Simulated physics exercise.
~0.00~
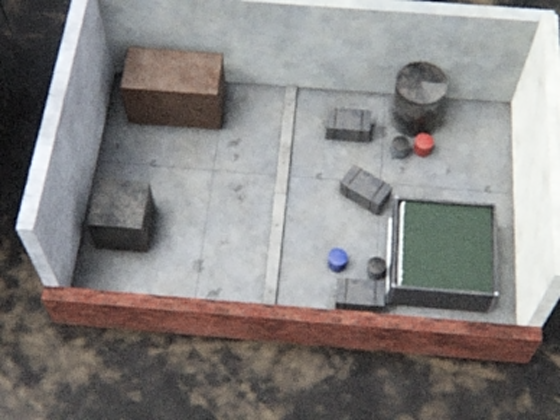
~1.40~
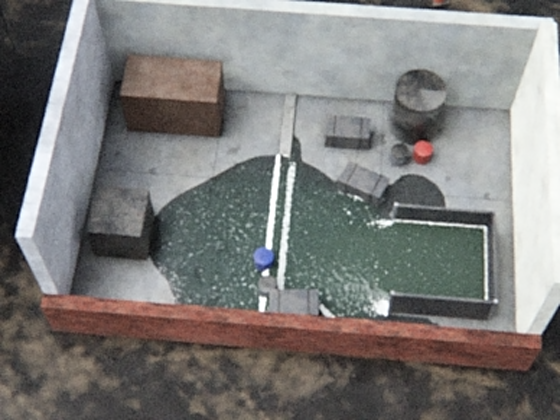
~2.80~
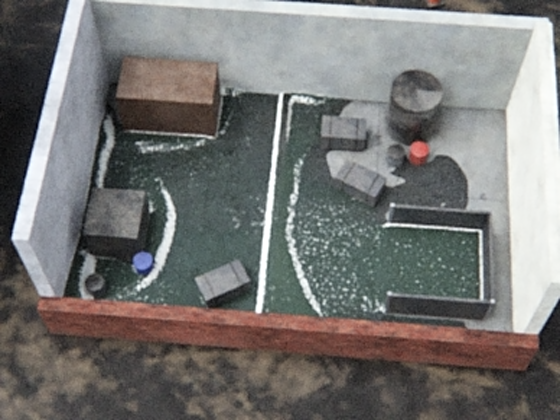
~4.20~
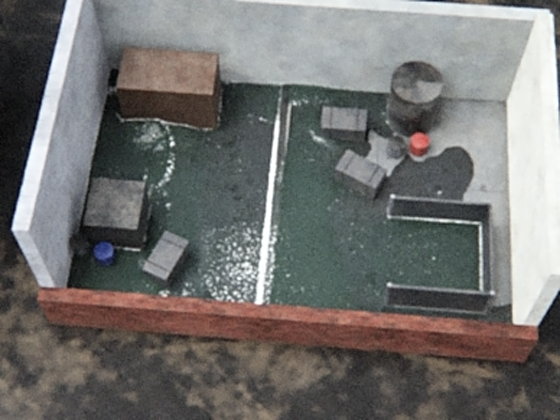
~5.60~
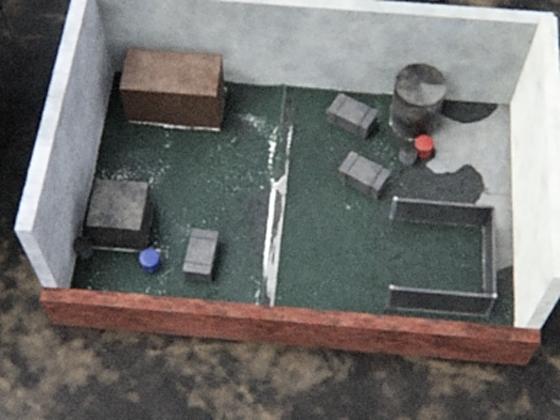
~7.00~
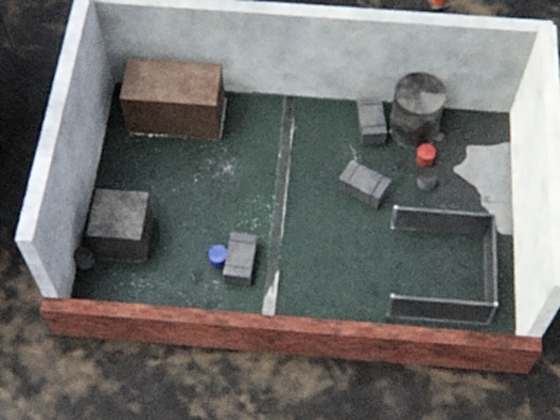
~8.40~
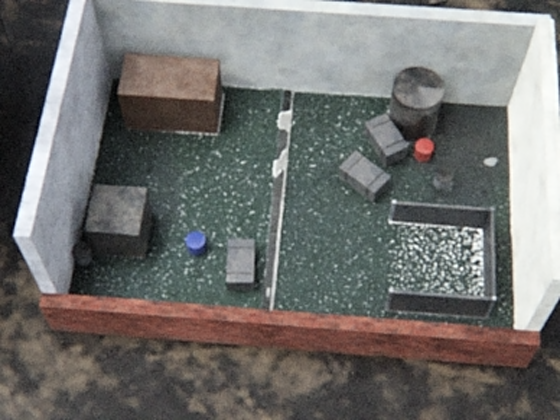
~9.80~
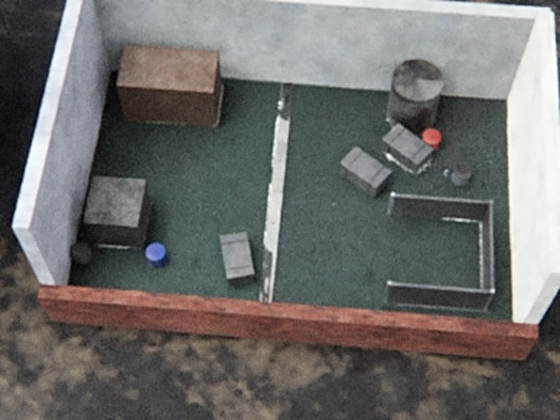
In a walled yard crossed by a low kerb, dark green water bursts from a tank at right and spreads left around trunks and pails, carrying the blue pail over the kerb to the left side, where it ends, while the red pail stays on the right near the barrel.
